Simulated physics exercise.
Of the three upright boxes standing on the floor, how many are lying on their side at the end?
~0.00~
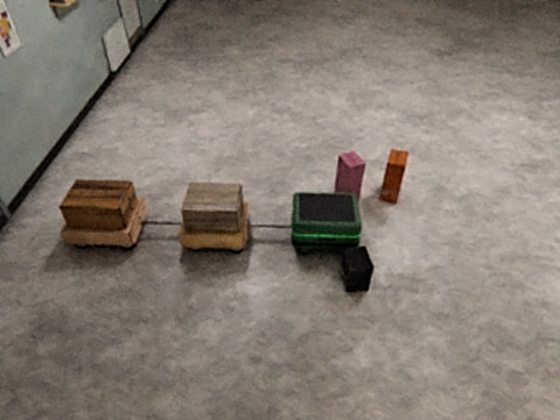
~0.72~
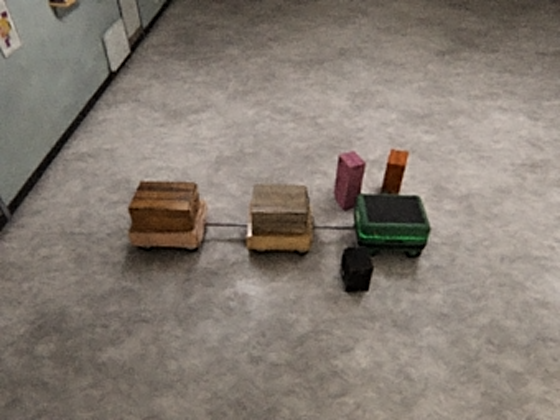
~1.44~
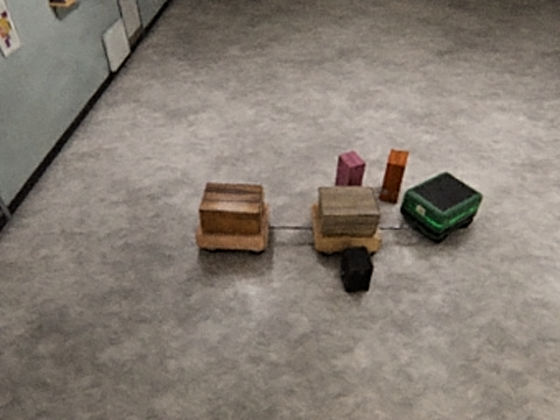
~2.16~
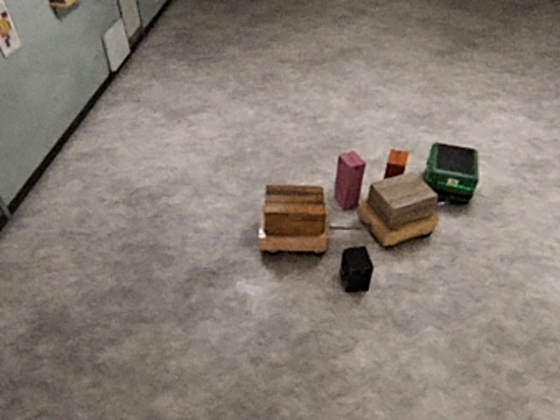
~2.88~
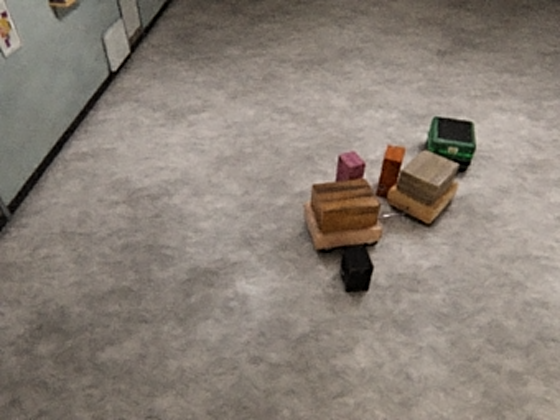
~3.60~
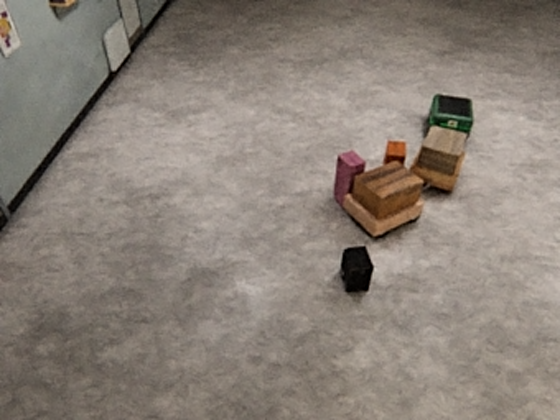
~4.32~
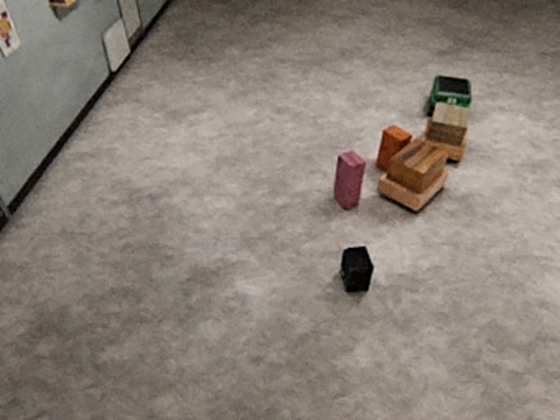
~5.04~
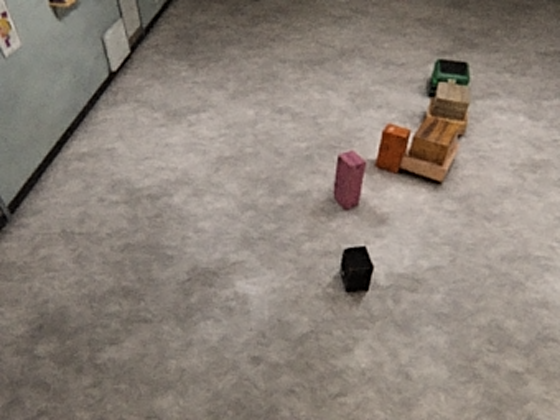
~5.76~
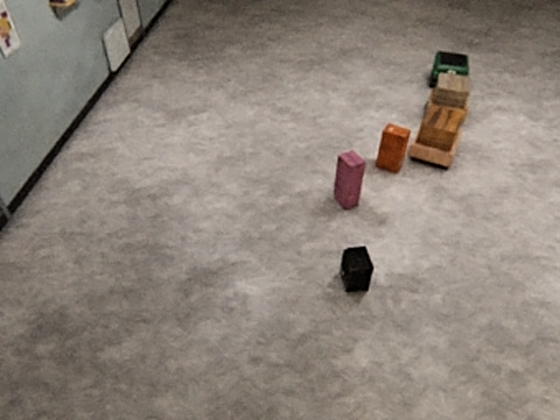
None of them are. The orange, black and pink boxes all still stand upright, though the orange one has been shifted.
